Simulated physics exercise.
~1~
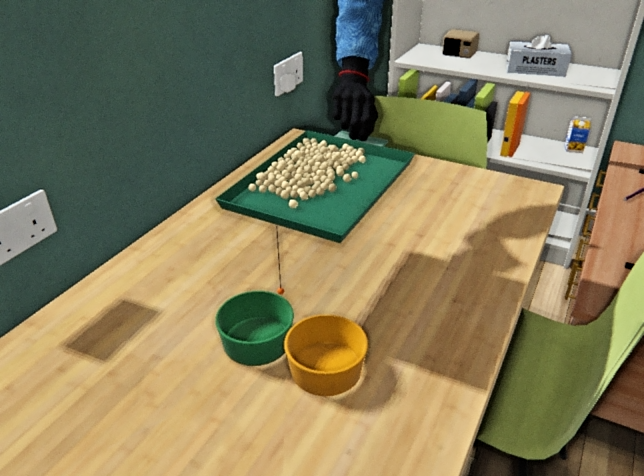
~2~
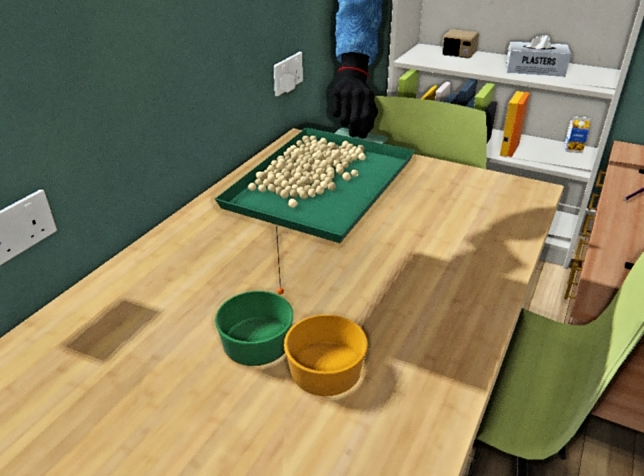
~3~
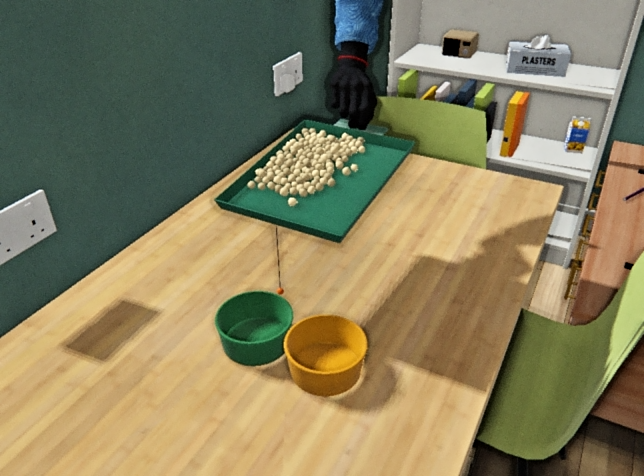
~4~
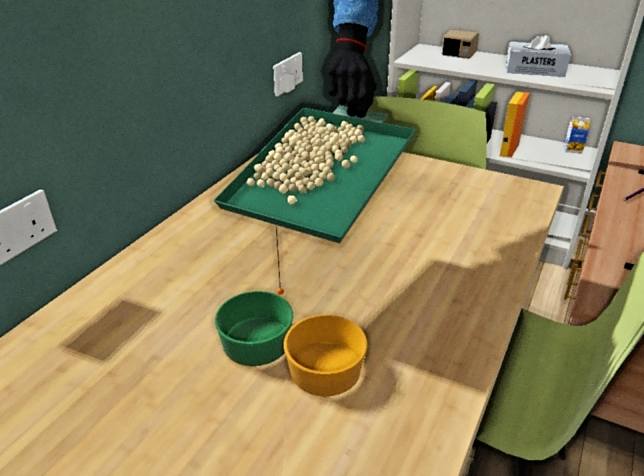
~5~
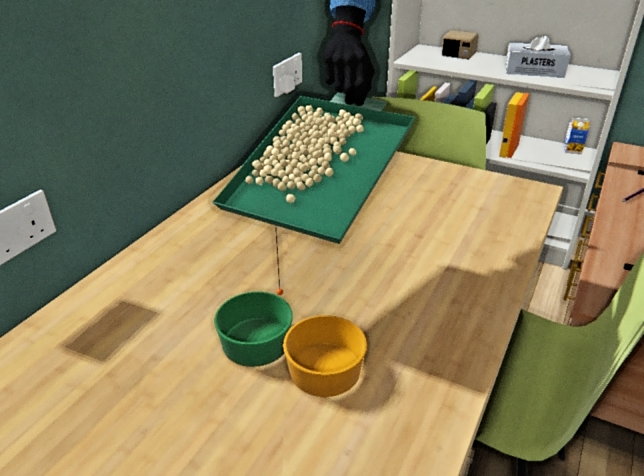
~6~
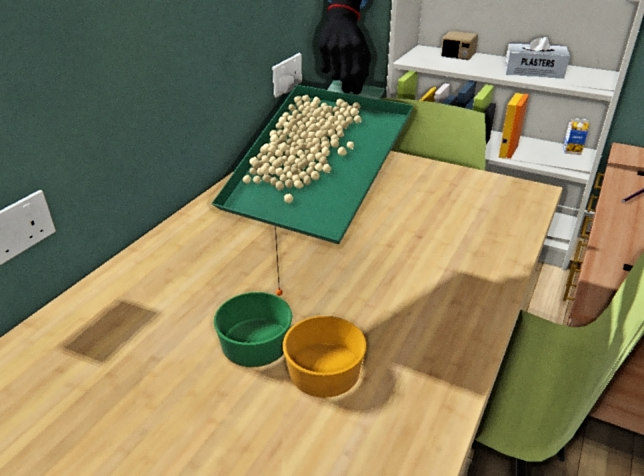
On a wooden table, a gloved hand raises the far end of a green tray of nuts.
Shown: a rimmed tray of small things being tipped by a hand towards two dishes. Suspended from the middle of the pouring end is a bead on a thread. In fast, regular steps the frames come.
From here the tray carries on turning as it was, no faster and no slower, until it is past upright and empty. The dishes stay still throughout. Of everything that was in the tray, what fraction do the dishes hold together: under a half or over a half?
Most of it finds a dish.
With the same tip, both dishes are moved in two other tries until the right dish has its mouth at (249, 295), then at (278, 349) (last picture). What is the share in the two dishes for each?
You'd get near 20 per cent and afterwards near 80 per cent.
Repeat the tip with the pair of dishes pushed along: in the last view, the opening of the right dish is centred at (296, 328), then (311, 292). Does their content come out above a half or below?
Well, the bulk the first time and the minor share the second time.
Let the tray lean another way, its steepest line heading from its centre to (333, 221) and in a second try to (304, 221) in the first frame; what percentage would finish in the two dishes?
About 50 % and about 90 %.
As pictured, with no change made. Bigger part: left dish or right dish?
Simple - it is the one placed left.
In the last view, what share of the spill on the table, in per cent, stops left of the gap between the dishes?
Around 90 %.
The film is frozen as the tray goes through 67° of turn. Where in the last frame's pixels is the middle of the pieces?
Look around (262, 214) in the last picture.
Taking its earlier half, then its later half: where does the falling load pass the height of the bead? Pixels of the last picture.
Around (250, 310) at first; around (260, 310) after that.
Soon, tray tipped steeply; most on the tray; a stray few in the left dish; a stray few outside both; a small part in the air.
A while on, tray tipped past a quarter turn; a small part on the tray; a small part in the right dish; about a quarter in the left dish; about a quarter outside both; about a quarter in the air.
Towards the end, tray tipped past a quarter turn; about a quarter in the right dish; about half in the left dish; about a quarter outside both.
Finally, tray tipped past a quarter turn; about a quarter in the right dish; about half in the left dish; about a quarter outside both.
